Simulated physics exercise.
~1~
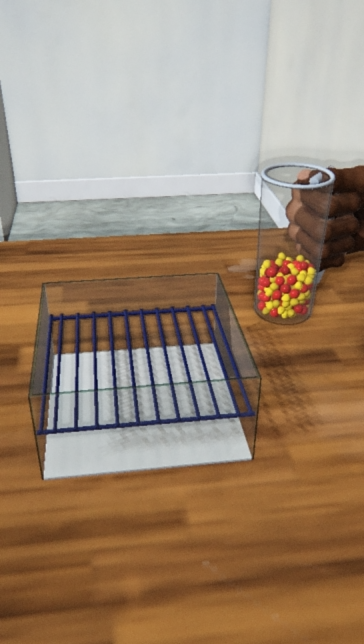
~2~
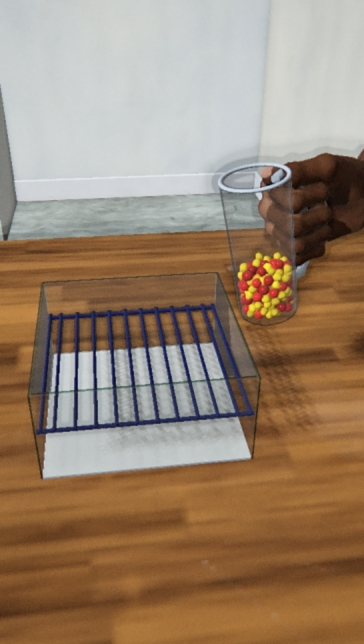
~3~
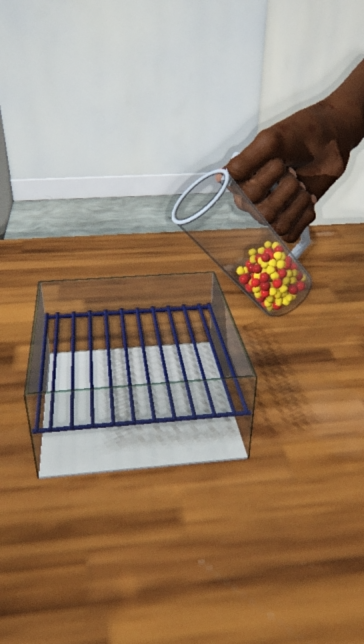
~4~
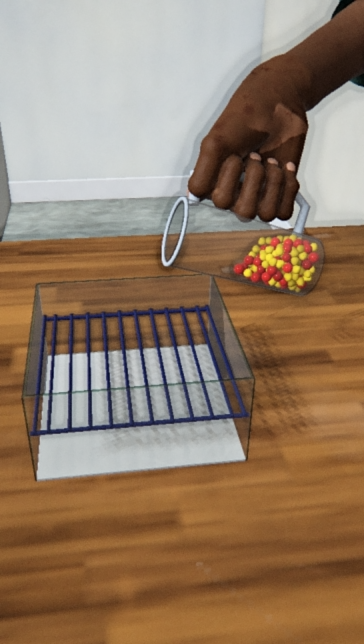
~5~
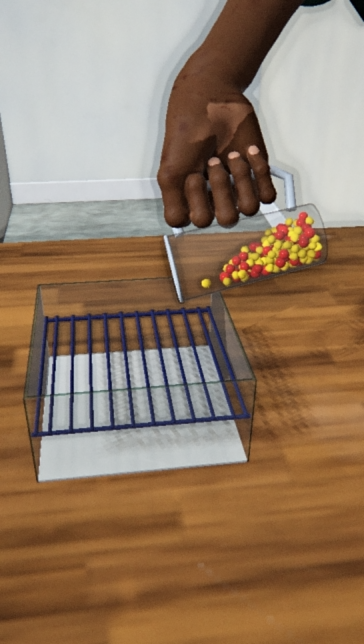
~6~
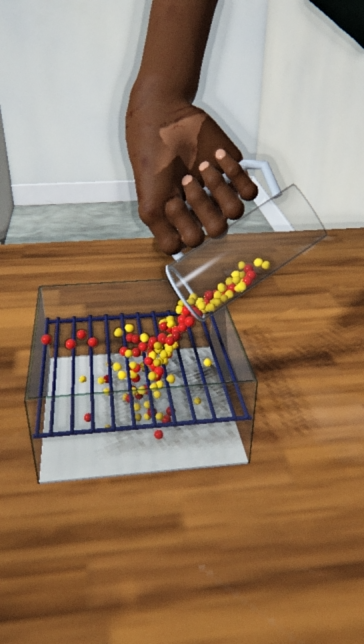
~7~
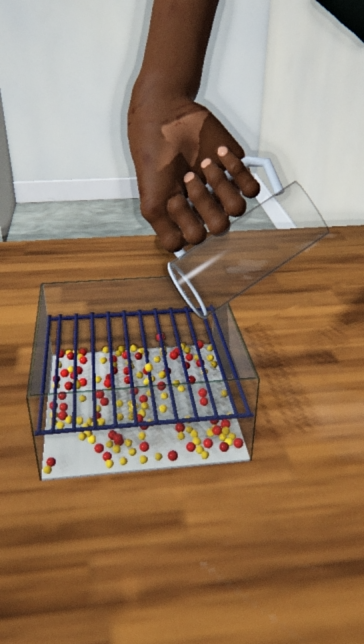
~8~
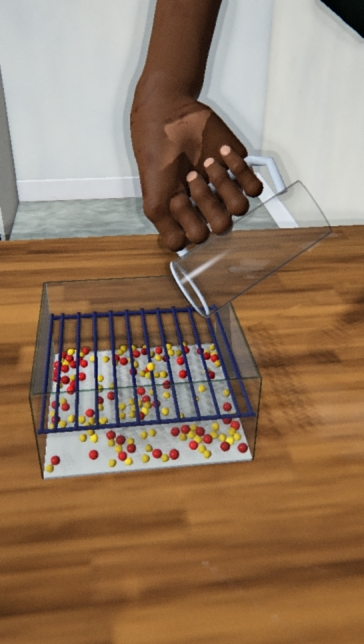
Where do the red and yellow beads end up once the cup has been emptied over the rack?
Both colours pass between the blue bars, and the red and nearly all the yellow beads end up below the rack on the floor of the box.
